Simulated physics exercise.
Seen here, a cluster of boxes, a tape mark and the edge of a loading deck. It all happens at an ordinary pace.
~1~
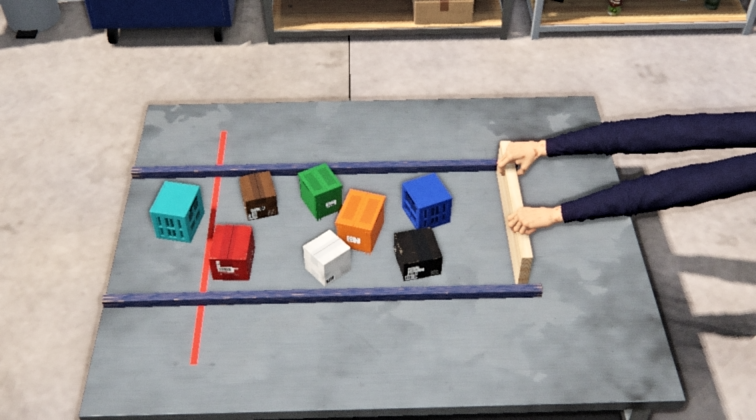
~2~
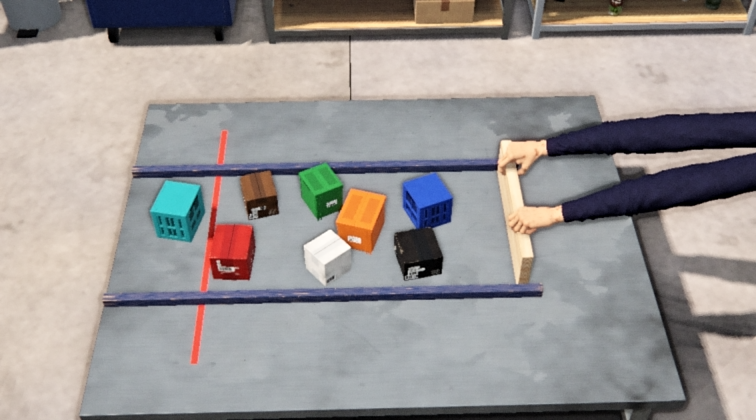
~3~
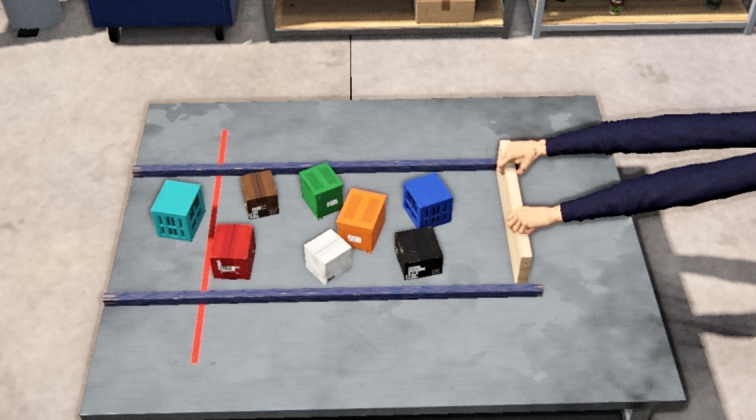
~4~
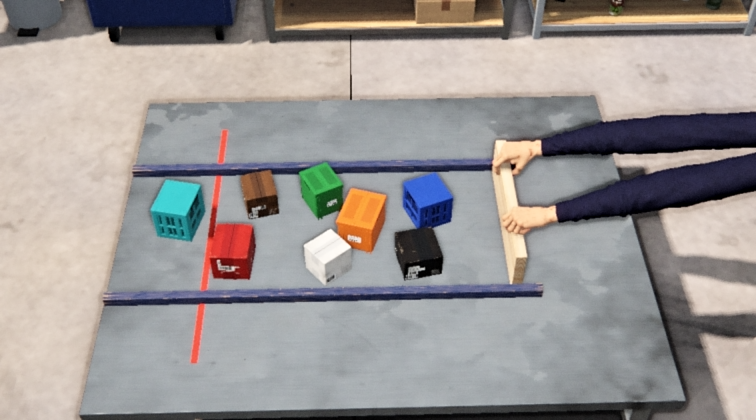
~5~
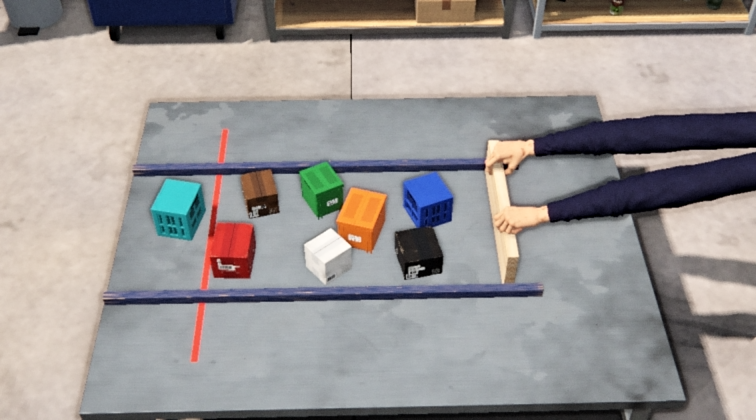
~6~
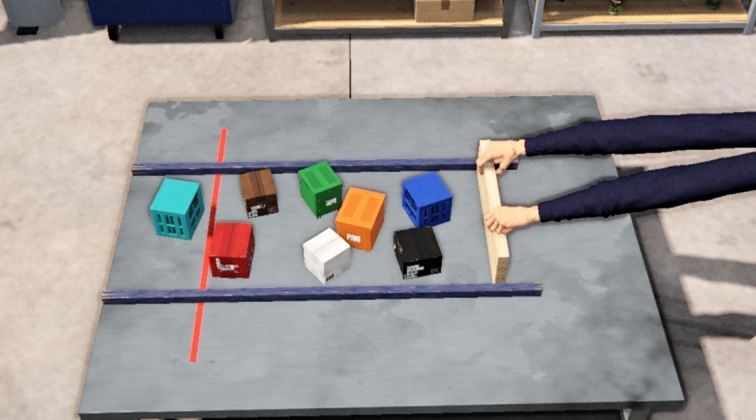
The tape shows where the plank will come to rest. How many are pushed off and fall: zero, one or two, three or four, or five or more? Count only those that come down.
The number that fall off is one or two.
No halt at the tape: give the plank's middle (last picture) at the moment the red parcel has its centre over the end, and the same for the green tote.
Near (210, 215) and (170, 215).
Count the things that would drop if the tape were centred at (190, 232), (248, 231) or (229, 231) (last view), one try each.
Try by try, 3, 0 and 0.
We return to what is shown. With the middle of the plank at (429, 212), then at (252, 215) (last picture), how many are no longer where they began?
The counts are 2 and 8.
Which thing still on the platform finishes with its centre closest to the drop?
Foremost is the brown parcel.
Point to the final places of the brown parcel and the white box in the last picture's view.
About (132, 186), and the other about (145, 270).
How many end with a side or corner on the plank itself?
The number is 2.
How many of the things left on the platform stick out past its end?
Overhanging: 1.
Soon after, none off yet; turquoise crate at rest near (178, 209); red parcel at rest near (232, 250); brown parcel at rest near (259, 193).
After that, none off yet; turquoise crate at rest near (178, 209); red parcel displaced a little near (207, 253); brown parcel displaced about its own width near (222, 194).
In the end, the number that fall off is one or two; gone, red parcel and turquoise crate.
